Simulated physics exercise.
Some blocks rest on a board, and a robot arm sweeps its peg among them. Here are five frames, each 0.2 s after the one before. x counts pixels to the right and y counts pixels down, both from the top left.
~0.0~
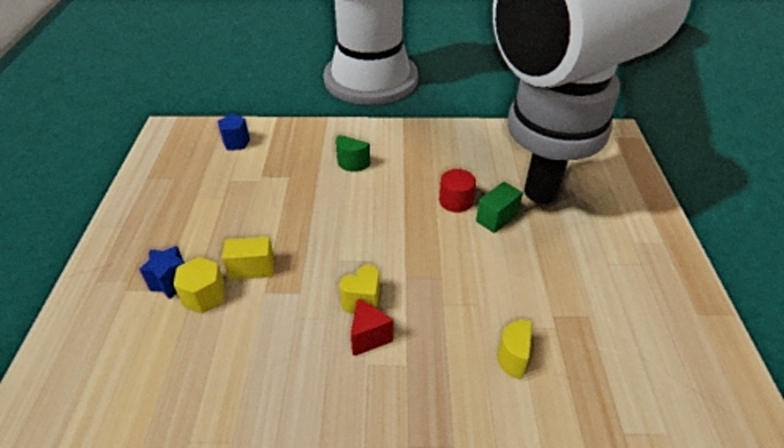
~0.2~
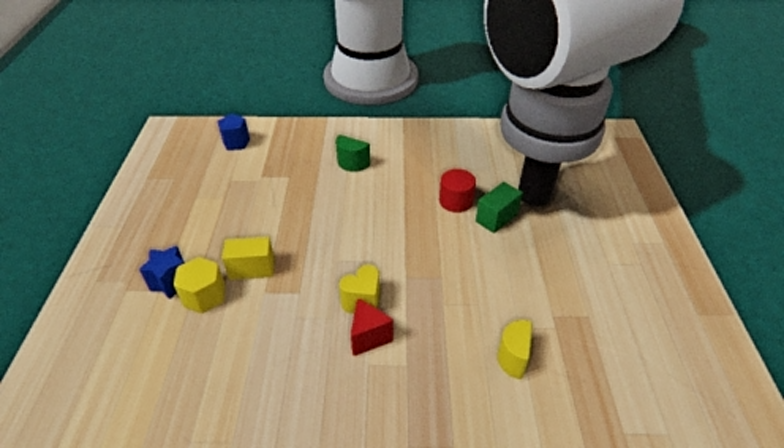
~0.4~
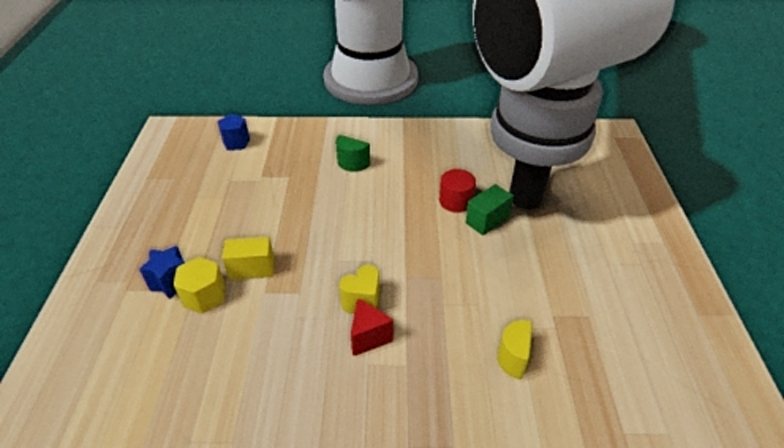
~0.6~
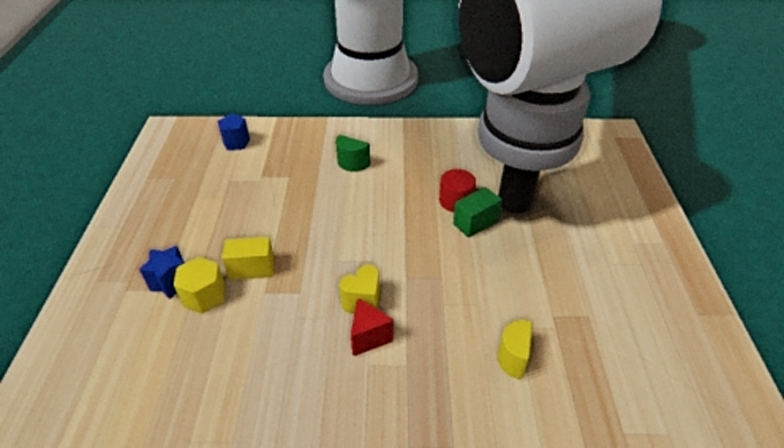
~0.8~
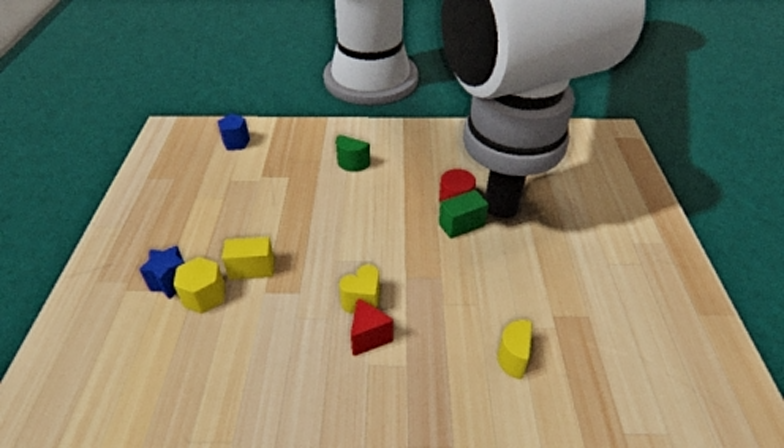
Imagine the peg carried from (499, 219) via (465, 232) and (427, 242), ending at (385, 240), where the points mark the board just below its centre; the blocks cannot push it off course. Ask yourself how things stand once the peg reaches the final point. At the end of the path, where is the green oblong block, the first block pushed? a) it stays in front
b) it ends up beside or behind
a
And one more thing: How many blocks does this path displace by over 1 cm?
Only one of them.
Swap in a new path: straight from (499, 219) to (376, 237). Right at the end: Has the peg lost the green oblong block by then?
I expect not.
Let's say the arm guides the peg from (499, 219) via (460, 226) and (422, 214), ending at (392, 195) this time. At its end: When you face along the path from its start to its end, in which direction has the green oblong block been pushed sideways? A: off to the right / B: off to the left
Letter B.
What follows on the original path. One third of the way, peg (466, 220); green oblong block (428, 206), turned 35° clockwise.
Two thirds of the way, peg (426, 230); green oblong block (389, 207), turned 70° clockwise.
At the end, peg (385, 227); red circle in place; green oblong block (352, 200), turned 90° clockwise.
